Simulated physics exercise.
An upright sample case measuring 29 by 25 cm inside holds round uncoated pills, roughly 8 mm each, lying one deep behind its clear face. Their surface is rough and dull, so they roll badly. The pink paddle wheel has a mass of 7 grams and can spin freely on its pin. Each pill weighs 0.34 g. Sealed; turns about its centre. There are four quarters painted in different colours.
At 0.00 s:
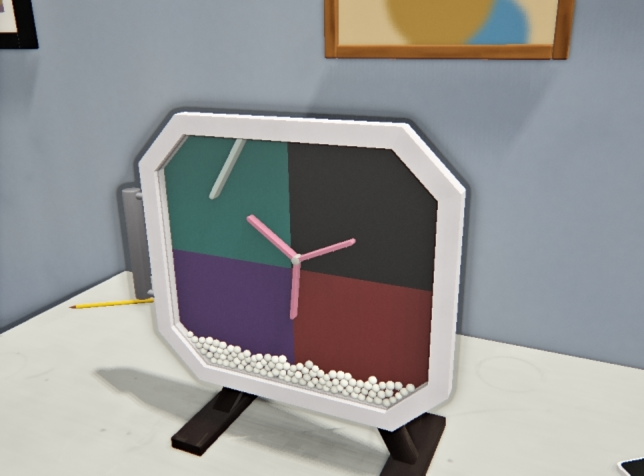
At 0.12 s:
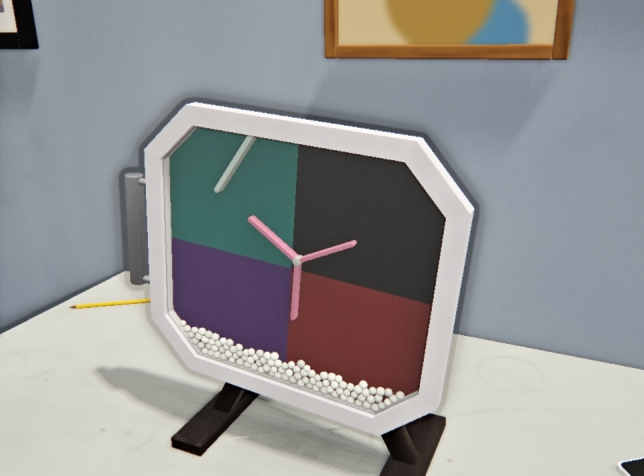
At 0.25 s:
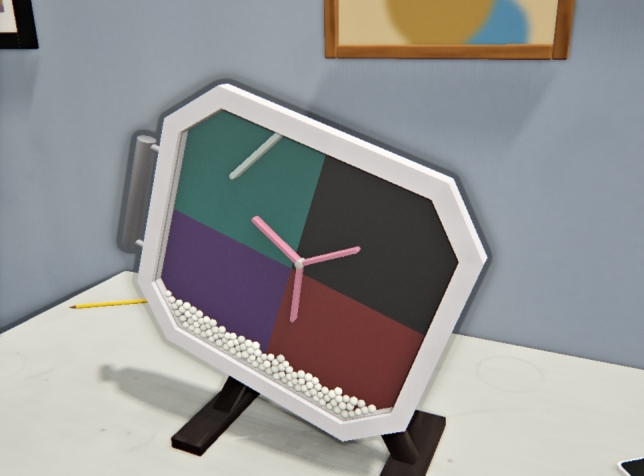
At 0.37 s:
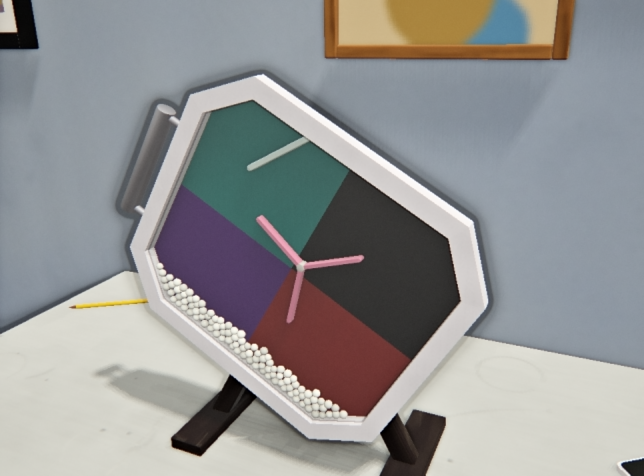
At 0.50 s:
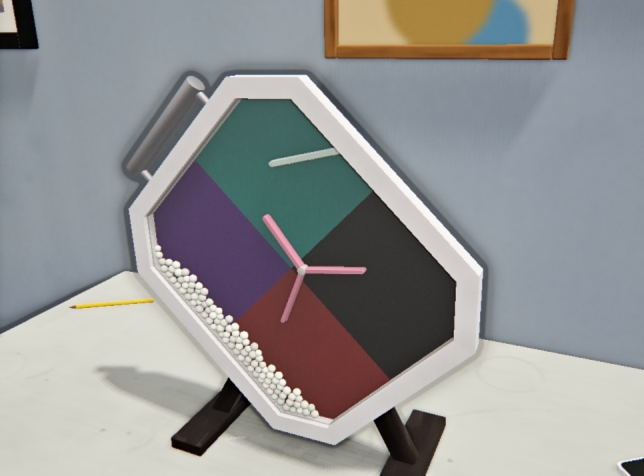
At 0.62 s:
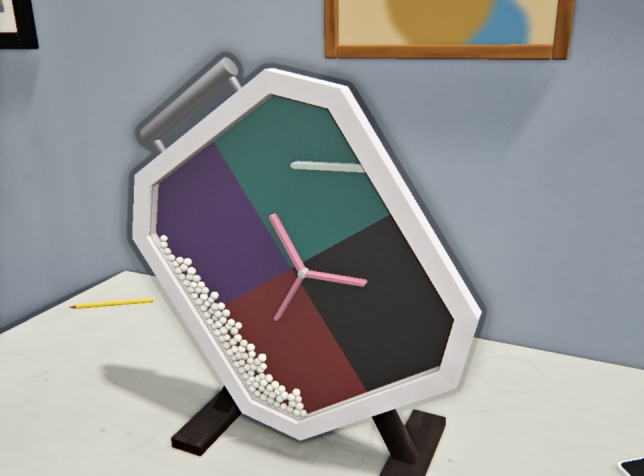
The video shows an octagonal white-framed case with four coloured quarters turning steadily clockwise on a dark stand, while small white balls inside shift along its lower left edge and a pink three-armed paddle wheel turns slightly clockwise.
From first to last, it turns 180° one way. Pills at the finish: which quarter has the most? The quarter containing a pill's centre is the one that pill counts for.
It is the quarter marked black.
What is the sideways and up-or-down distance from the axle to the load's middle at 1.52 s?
The middle sits around 7 cm left of it and 11 cm below it.
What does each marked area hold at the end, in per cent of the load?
Red quarter 0, purple quarter 0, turquoise quarter 10, black quarter 90.
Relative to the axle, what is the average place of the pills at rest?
Some 7 cm left and 10 cm below.
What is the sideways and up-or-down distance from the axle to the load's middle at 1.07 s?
Roughly 9 centimetres to the left and 10 centimetres below.
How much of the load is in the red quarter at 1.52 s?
Around 15 percent.
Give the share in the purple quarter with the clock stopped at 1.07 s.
Some 0 per cent.
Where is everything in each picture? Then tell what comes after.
The first picture shows level; about 100 pills; pills' middle (291, 371); highest (190, 335); pink paddle wheel (297, 260); red (357, 338), purple (235, 313), turquoise (227, 201), black (358, 216).
The second picture shows turned 5° clockwise; pills' middle (283, 368); highest (183, 324).
The third picture shows turned 18° clockwise; pills' middle (261, 359); highest (168, 294); wall ends (234, 176).
The fourth picture shows turned 31° clockwise; pills' middle (244, 347); highest (160, 267); pink paddle wheel (302, 266).
The fifth picture shows turned 44° clockwise; pills' middle (234, 338); highest (157, 249).
The sixth picture shows turned 56° clockwise; pills' middle (235, 341); highest (164, 239); pink paddle wheel (303, 273); red (284, 349), purple (213, 234), turquoise (300, 178), black (378, 306).
After 1.07 s, it stands 102° clockwise; the pills' middle is 9 cm left of and 10 cm below the centre; red 90 %, black 10 %.
After 1.52 s, it stands 148° clockwise; the pills' middle is 7 cm left of and 11 cm below the centre; red 15 %, black 85 %.
After 1.90 s, it stands 180° clockwise; the pills' middle is 11 cm left of and 7 cm below the centre; red 10 %, black 90 %.
At rest by 3.7 s, it stands 180° clockwise; red 0 %, purple 0 %, turquoise 10 %, black 90 %.
